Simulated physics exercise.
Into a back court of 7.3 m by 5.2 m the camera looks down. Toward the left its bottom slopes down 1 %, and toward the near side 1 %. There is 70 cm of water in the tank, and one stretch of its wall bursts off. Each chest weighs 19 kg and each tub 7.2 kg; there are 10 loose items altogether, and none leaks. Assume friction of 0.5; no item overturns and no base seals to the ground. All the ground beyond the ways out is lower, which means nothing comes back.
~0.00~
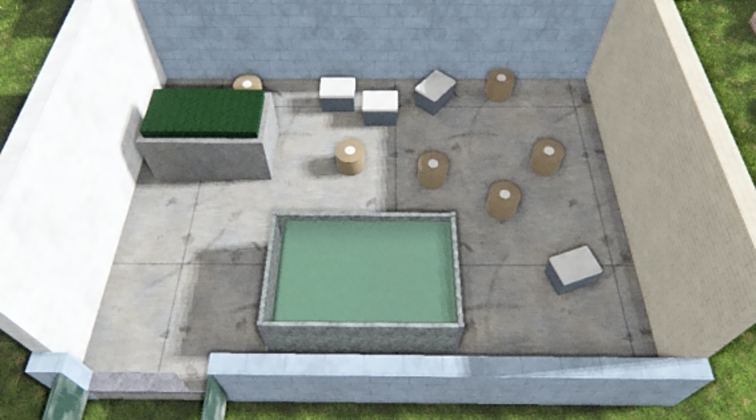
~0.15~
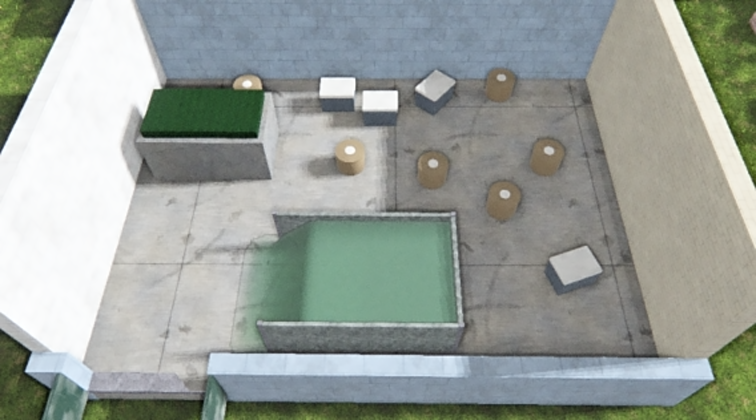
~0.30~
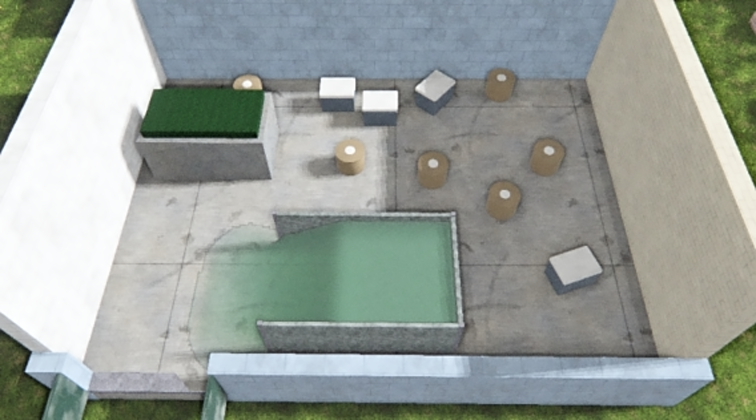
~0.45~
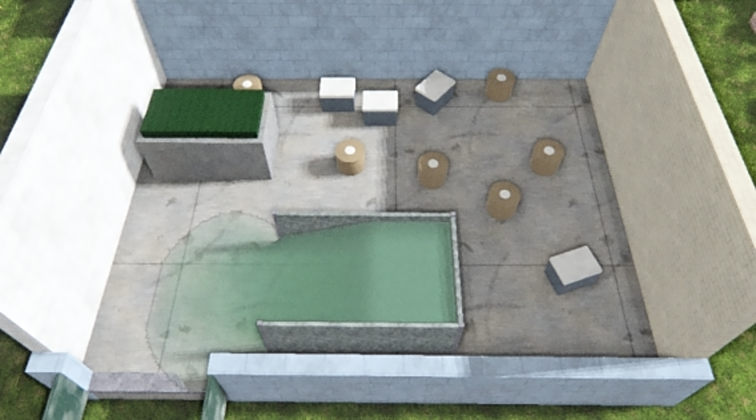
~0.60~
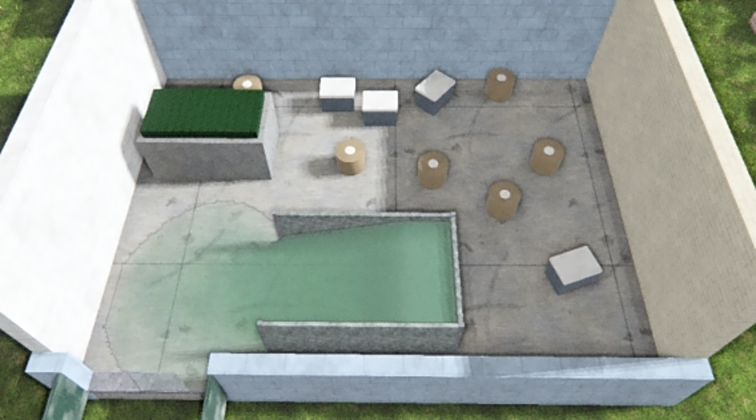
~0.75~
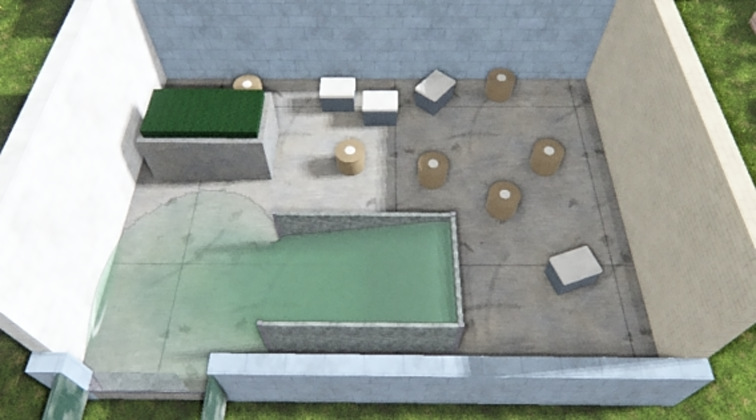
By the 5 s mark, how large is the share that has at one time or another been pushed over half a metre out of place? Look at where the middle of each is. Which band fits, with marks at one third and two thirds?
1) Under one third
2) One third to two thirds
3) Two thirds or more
Under one third (1).
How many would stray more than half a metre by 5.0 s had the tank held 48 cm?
0.
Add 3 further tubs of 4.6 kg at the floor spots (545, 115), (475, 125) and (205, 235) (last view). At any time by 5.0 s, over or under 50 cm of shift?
Below, below, above.
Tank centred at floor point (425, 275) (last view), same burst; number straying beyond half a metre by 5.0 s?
That gives 1 of them.
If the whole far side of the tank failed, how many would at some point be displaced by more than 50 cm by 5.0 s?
So the tally would be 8.
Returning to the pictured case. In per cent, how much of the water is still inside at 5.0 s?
64 %.
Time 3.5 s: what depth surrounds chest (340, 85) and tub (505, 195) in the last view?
Roughly 1 and 0 cm.
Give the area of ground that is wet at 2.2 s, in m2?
Some 11.5 m2.
After 1.1 s 0 of 10 are over 50 cm from their spots; 0 afloat.
After 2.2 s 0 of 10 are over 50 cm from their spots; 0 afloat.
After 3.5 s 0 of 10 are over 50 cm from their spots; 0 afloat.
After 5.0 s 1 of 10 are over 50 cm from their spots, and 1 have been at some point; 1 afloat.
